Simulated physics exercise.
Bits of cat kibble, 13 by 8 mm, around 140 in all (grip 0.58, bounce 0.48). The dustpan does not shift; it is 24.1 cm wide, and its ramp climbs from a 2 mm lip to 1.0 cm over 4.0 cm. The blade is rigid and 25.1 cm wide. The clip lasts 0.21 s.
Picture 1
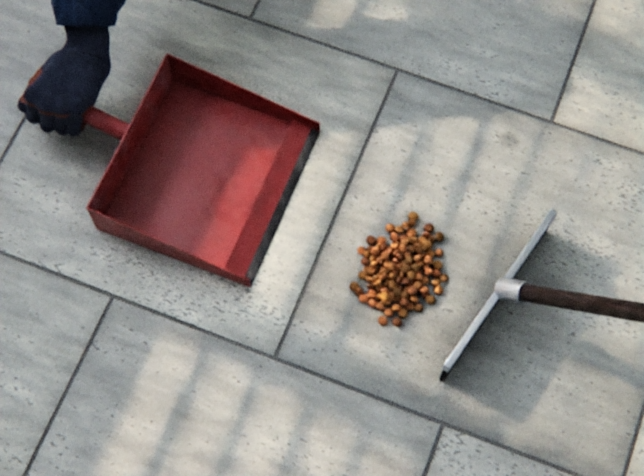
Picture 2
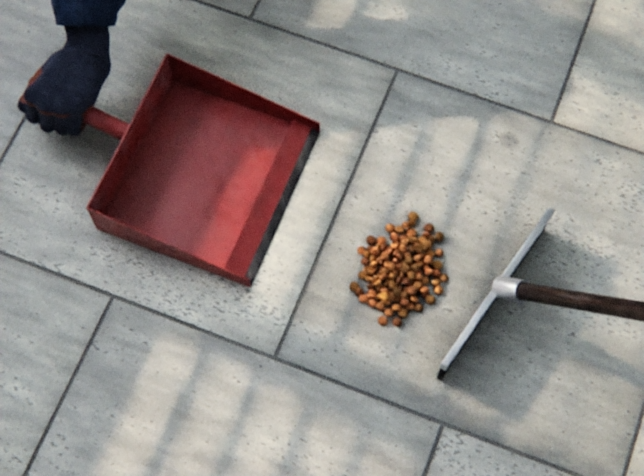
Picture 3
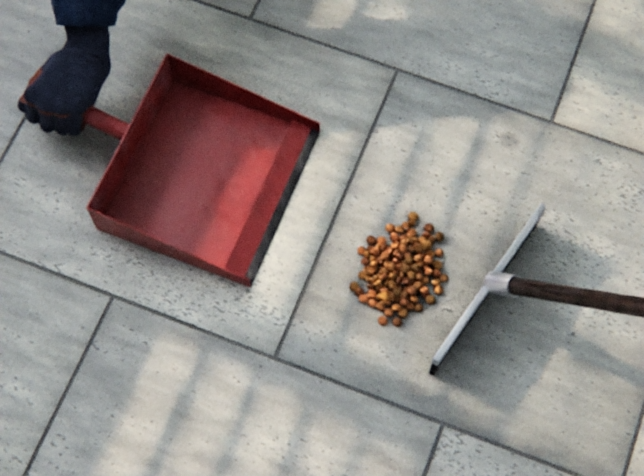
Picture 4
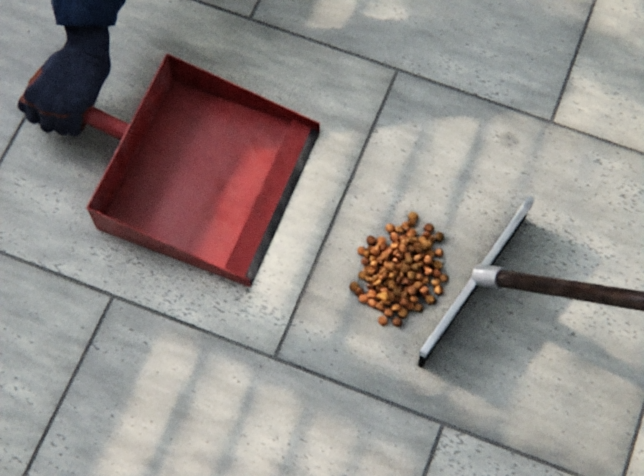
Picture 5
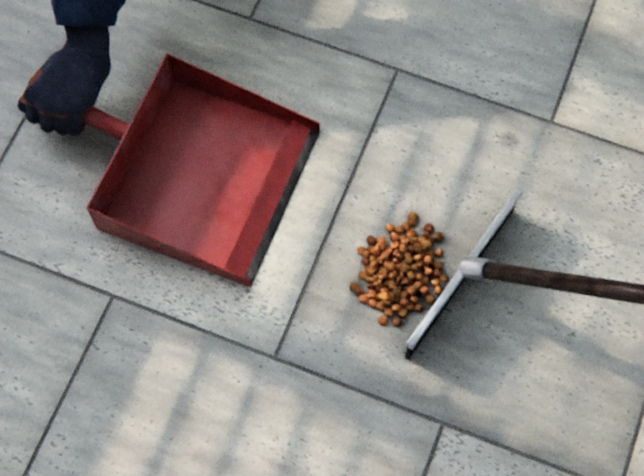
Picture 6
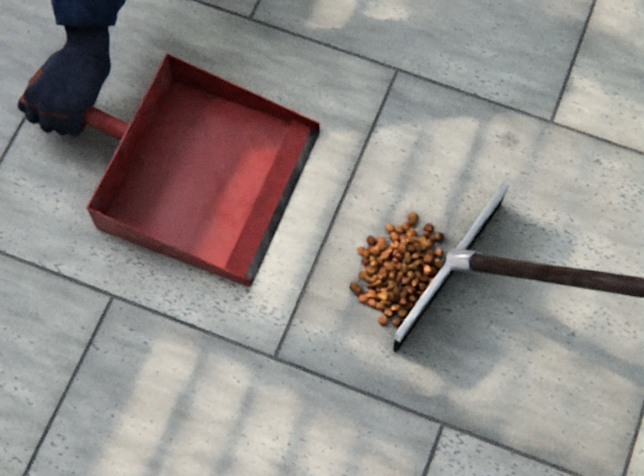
Gloved hand holding a red dustpan still on grey paving while a squeegee-like blade slides left, reaching a pile of brown kibble.
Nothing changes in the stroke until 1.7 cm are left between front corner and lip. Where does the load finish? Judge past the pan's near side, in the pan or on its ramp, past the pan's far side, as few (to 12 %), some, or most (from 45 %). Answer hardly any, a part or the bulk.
Past the pan's near side: Hardly any; in the pan or on its ramp: A part; past the pan's far side: Hardly any.
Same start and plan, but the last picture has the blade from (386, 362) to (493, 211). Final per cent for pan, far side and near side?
Pan 0, far 0, near 5.
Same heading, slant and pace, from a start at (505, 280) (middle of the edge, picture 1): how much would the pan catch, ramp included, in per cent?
Some 25 per cent.
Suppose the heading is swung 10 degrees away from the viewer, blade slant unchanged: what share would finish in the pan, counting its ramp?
In that case some 25 per cent.
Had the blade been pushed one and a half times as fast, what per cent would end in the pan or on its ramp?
It would be near 20 per cent.
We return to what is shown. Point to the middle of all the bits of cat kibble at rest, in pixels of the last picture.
Near (297, 204).
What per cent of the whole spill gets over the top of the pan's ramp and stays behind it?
Roughly 0 per cent.
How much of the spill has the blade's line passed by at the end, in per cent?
Some 5 per cent.
Then, 0.21 s after the last picture, middle of the blade 14 cm from the lip; 0 % over the lip, far side 0 %, near side 0 %.
Then, 0.36 s after the last picture, middle of the blade 8 cm from the lip; 0 % over the lip, far side 0 %, near side 0 %.
Then, 0.63 s after the last picture, middle of the blade 5 cm from the lip; 20 % over the lip, far side 0 %, near side 0 %.
In the end, near side 0 %, pan 20 %, far side 0 %, in front of the lip or behind the blade 75 %.
